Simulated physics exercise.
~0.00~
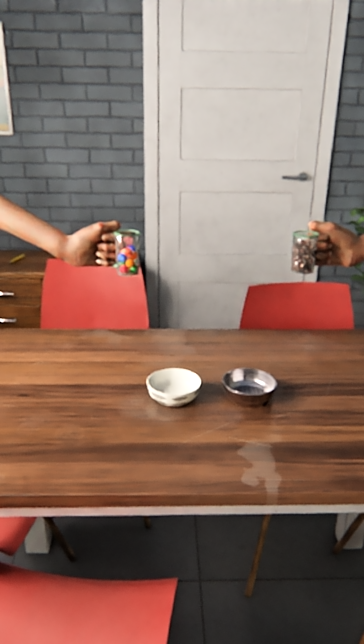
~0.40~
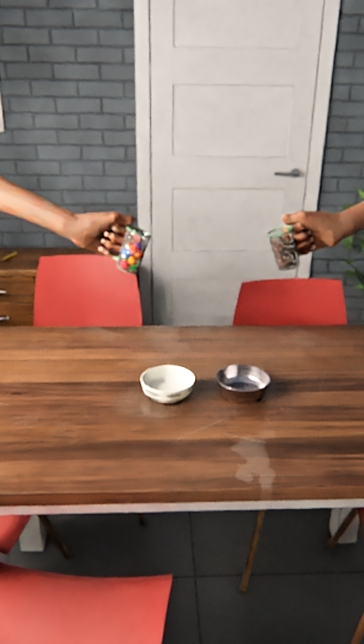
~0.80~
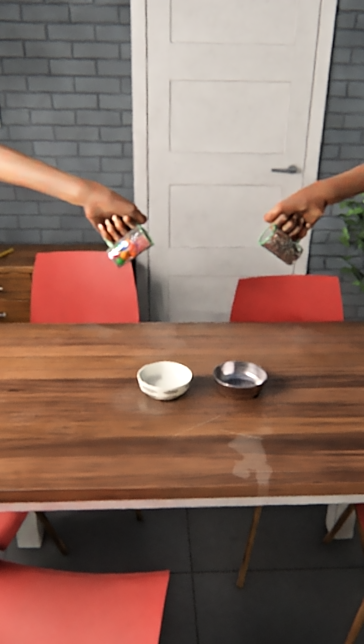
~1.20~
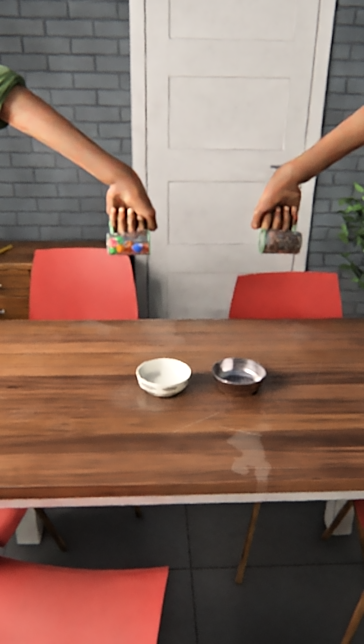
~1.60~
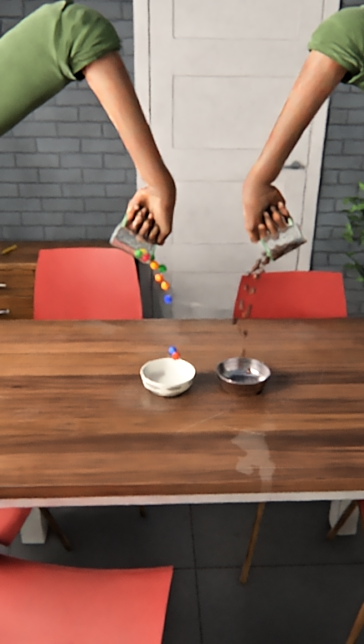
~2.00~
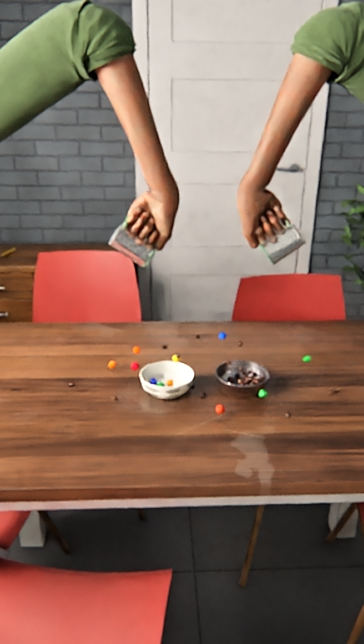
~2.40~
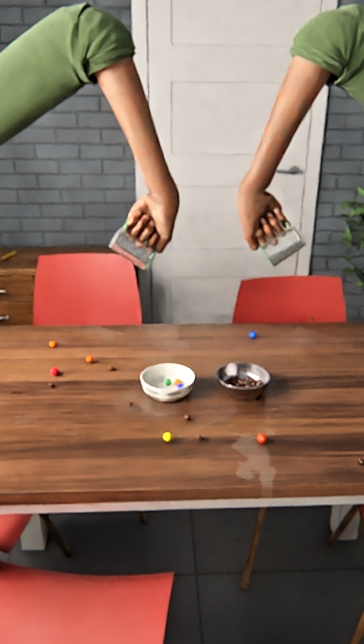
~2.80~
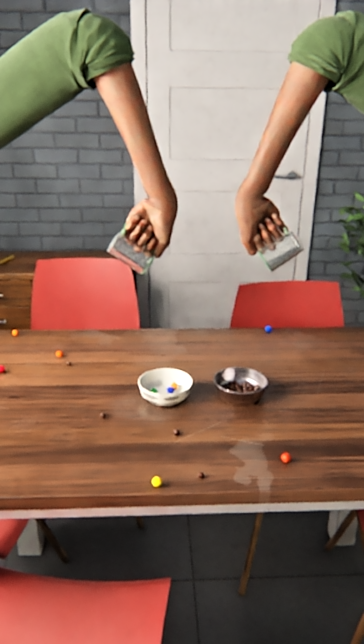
Colourful candies and small brown bits tumbled from two clear cups as a pair of hands tipped them over low dishes, bouncing and rolling across the wooden table, leaving a few candies in the left dish and most brown pieces in the right.
